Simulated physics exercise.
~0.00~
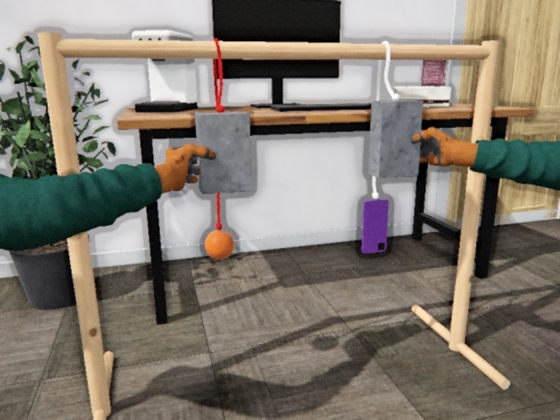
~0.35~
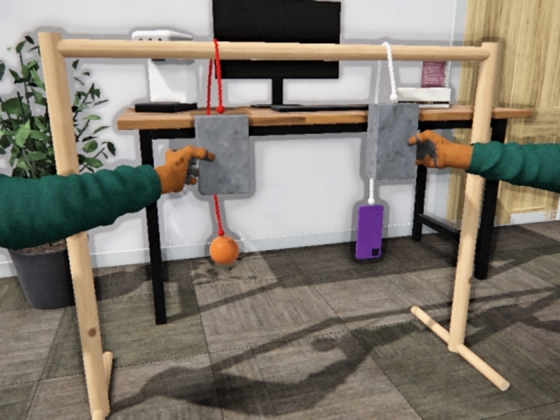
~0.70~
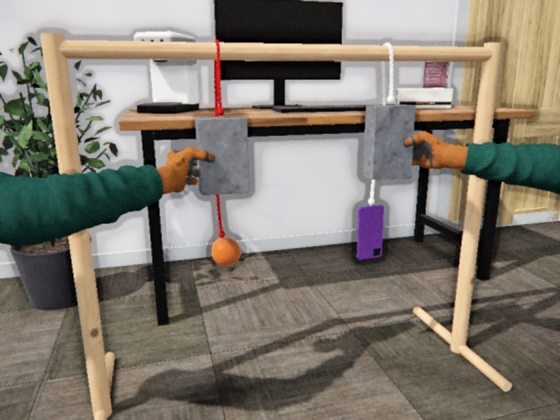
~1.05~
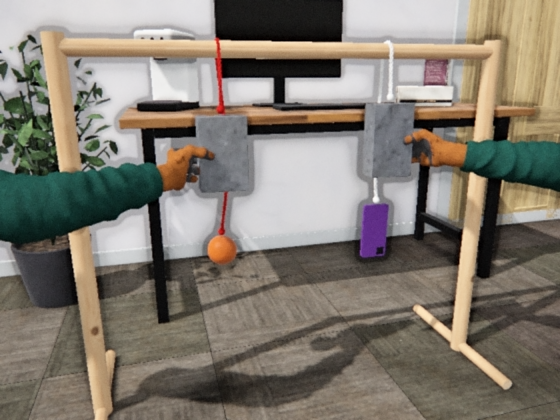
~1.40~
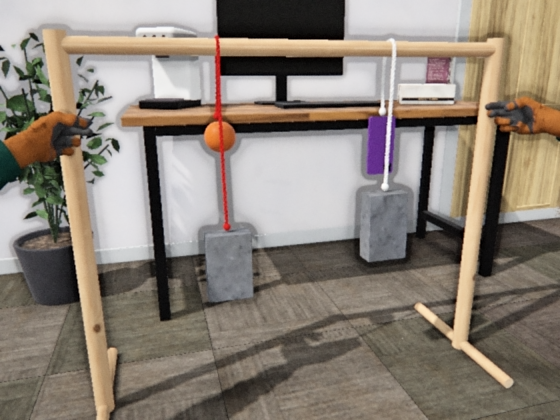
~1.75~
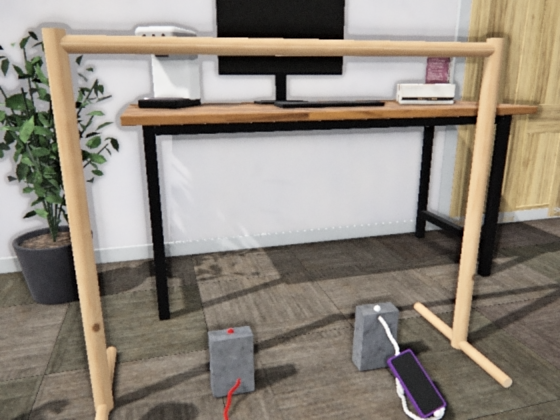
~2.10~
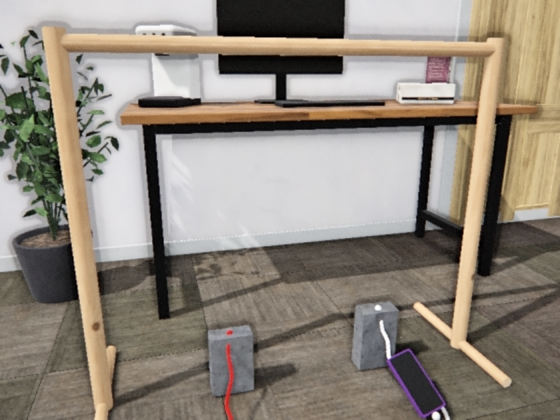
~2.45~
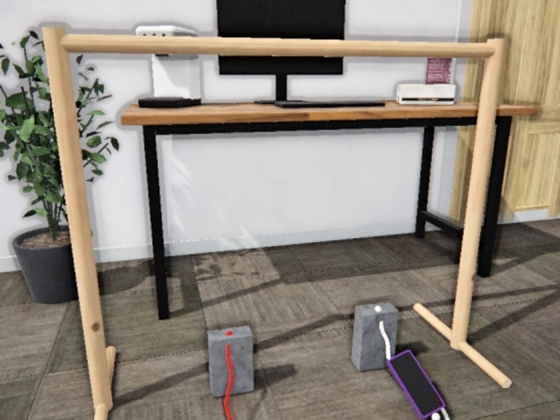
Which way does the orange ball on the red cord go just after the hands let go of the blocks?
It goes up toward the rail as the left gray block drops.
